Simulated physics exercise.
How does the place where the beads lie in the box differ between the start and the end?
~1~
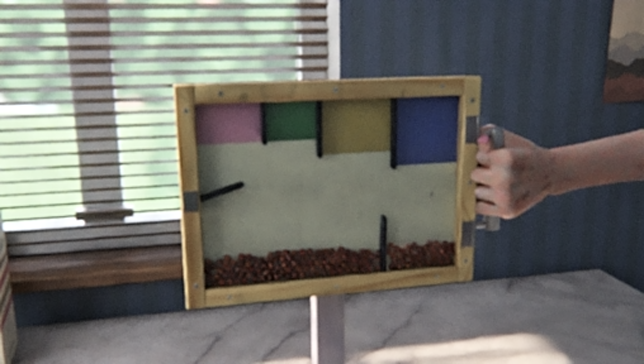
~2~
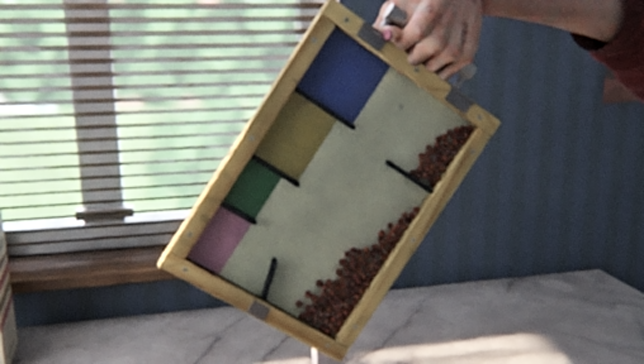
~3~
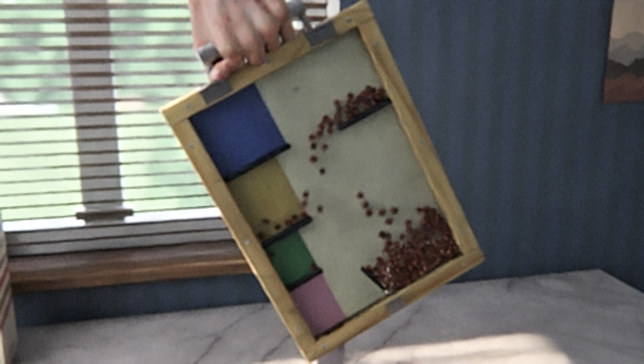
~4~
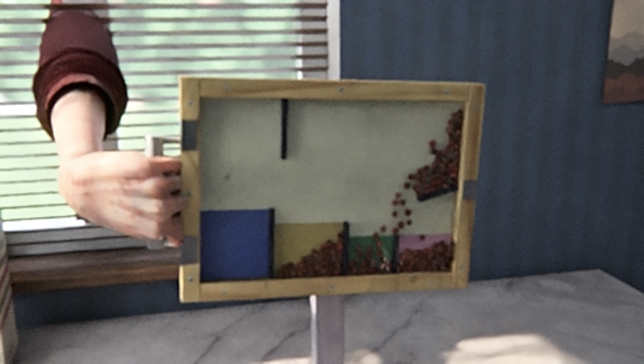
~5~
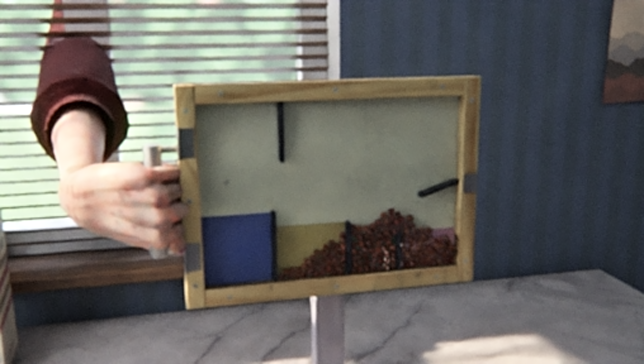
At the start the beads are spread in a low layer along the whole bottom of the box, under the open pockets. At the end they are heaped a little farther right and higher, in and over the pink, green and yellow pockets, which are now at the bottom.
